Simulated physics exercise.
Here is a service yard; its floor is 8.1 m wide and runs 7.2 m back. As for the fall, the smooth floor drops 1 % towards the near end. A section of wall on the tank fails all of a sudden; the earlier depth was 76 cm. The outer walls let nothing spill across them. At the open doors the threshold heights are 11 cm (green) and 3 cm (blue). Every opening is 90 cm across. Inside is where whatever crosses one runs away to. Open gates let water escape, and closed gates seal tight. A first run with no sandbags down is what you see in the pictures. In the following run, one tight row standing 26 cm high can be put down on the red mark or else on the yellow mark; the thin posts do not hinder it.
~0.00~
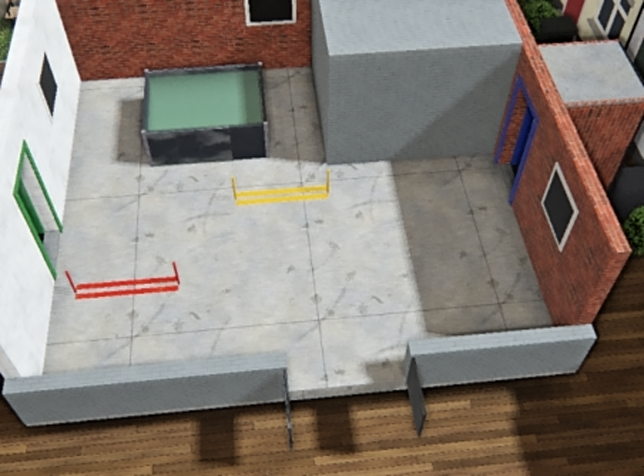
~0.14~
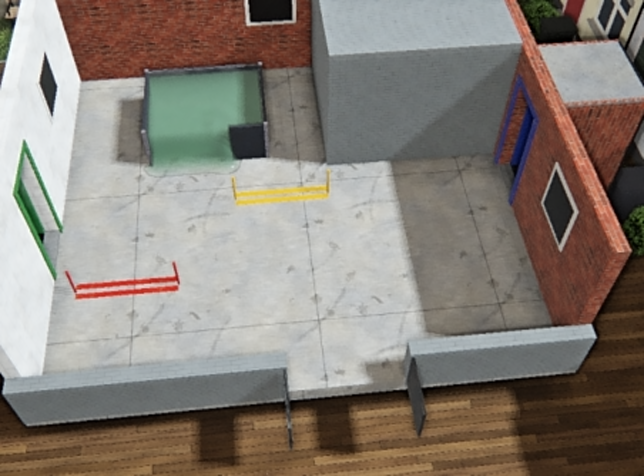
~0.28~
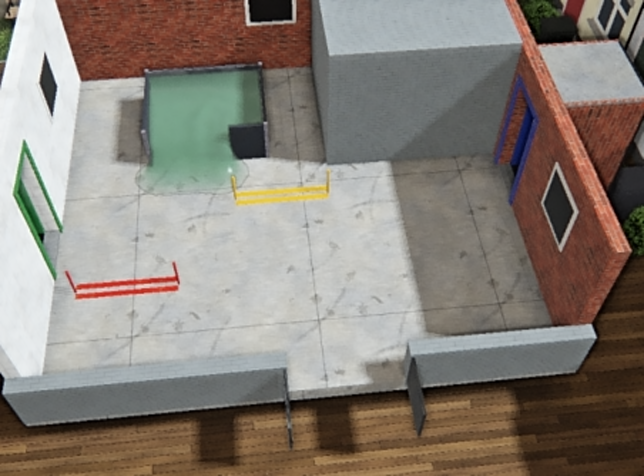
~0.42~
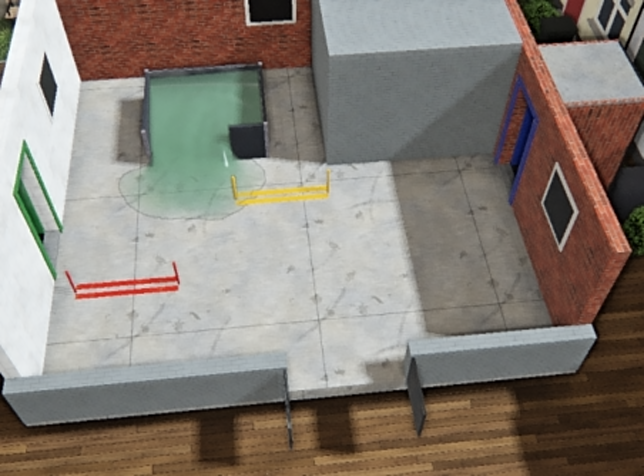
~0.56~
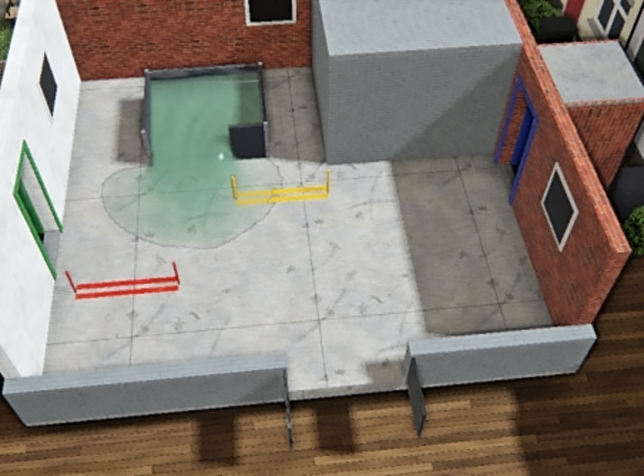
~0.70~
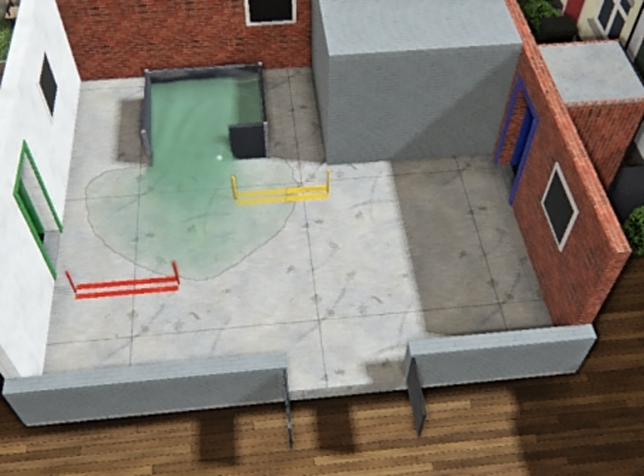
In the video, green water sits in a dark-walled tank at the back of a walled yard; part of its near wall disappears and the water pours out, spreading across the pale floor past the yellow rack towards the red one.
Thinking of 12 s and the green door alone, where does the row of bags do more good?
On the yellow mark.
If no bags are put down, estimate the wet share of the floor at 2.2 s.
Roughly 45 per cent.
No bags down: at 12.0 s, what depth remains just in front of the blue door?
8.0 cm.
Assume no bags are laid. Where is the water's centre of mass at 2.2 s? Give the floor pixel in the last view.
The water is centred close to (185, 225).
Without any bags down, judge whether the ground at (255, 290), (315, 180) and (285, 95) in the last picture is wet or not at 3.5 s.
One by one, I'd say swamped, spared and spared.
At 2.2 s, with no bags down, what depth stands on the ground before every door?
Depths in cm: Green 16, blue 0.
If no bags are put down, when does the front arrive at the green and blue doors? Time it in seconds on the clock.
Green 1.1 s, blue 7.0 s.
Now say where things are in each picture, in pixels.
Still water, 76 cm deep, in the tank at (205, 100), in the first frame.
Water pours out at (191, 152) and has run 0.8 m, to (150, 172); typically 10 cm deep outside, 76 cm at the tank's back, in the second frame.
Water pours out at (191, 152) and has run 1.1 m, to (237, 185); typically 13 cm deep outside, 74 cm at the tank's back, in the third frame.
The front is at (225, 213), 1.5 m from the gap at (192, 153); 2.8 m2 of floor is under water; 67 cm left at the back of the tank, in the fourth frame.
Water pours out at (192, 154) and has run 2.0 m, to (216, 243); typically 8 cm deep outside, 66 cm at the tank's back, in the fifth frame.
The front is at (206, 275), 2.7 m from the gap at (192, 153); 7.1 m2 of floor is under water; 62 cm left at the back of the tank, in the sixth frame.
After 1.4 s water covers 40 % of the floor and is deepest (33 cm) near (185, 170) in the run without bags; in at the green door, 0 L with no bags, 0 L with the row on red, 0 L on yellow.
After 2.2 s water covers 45 % of the floor and is deepest (54 cm) near (52, 399) in the run without bags; in at the green door, 9 L with no bags, 47 L with the row on red, 20 L on yellow.
After 3.5 s water covers 50 % of the floor and is deepest (28 cm) near (62, 317) in the run without bags; in at the green door, 22 L with no bags, 130 L with the row on red, 32 L on yellow.
After 7.0 s water covers 70 % of the floor and is deepest (18 cm) near (552, 351) in the run without bags; in at the green door, 26 L with no bags, 154 L with the row on red, 40 L on yellow.
After 12.0 s water covers 90 % of the floor and is deepest (9 cm) near (375, 263) in the run without bags; in at the green door, 26 L with no bags, 154 L with the row on red, 40 L on yellow.
